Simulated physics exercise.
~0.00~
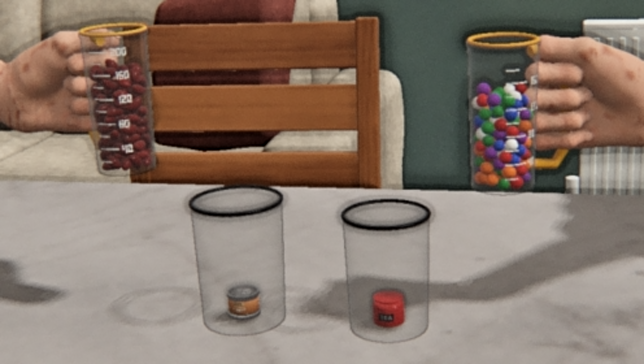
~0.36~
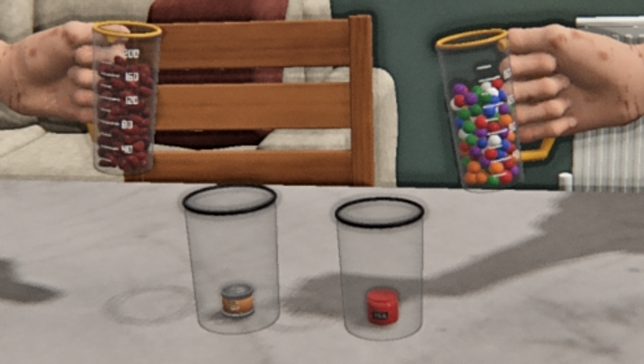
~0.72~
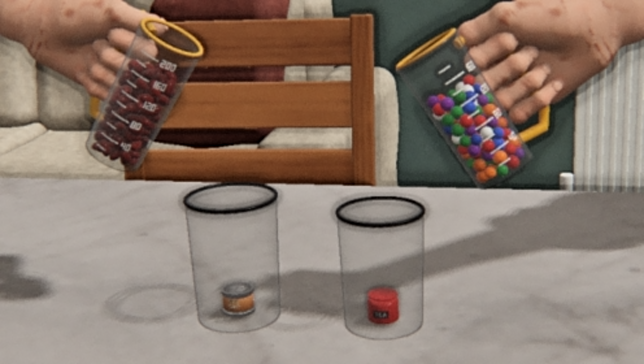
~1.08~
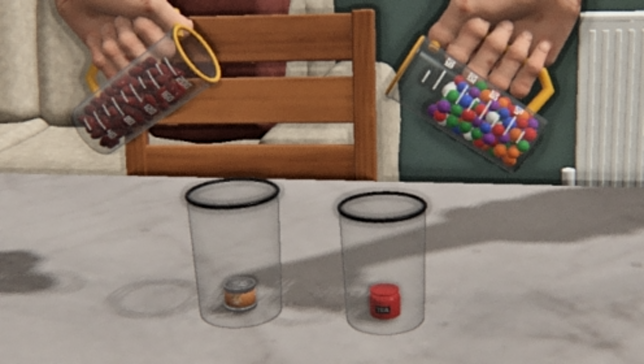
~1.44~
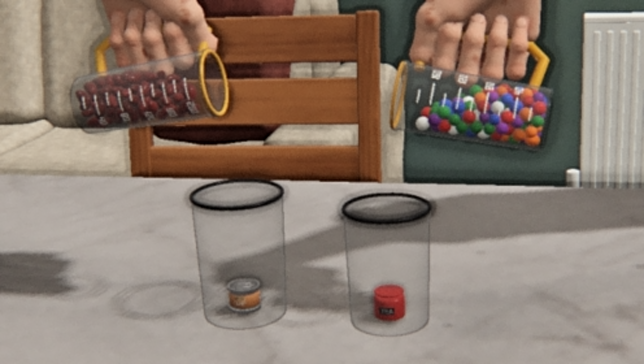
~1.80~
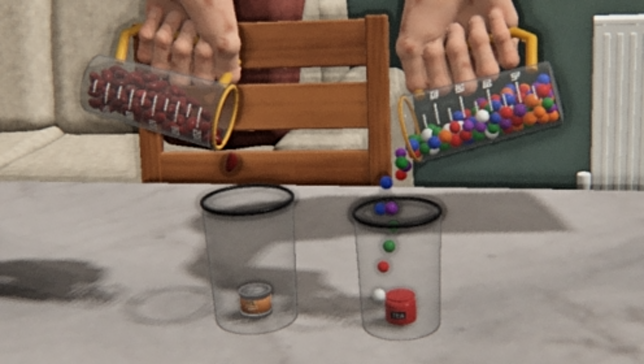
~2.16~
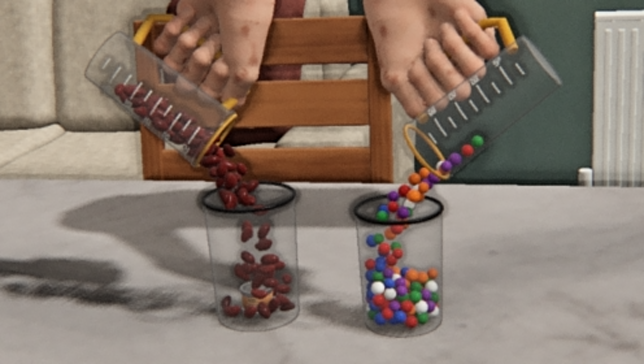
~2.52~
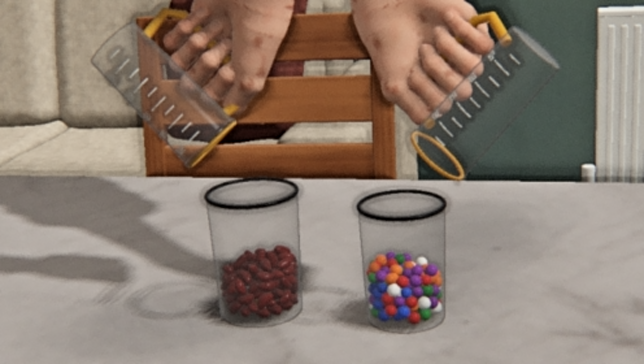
In this clip, two hands tilt clear measuring cups over two glasses on a table, pouring dark red beans over a small can in the left glass and multicoloured balls over a small red object in the right, until the cups are empty and both items are hidden.
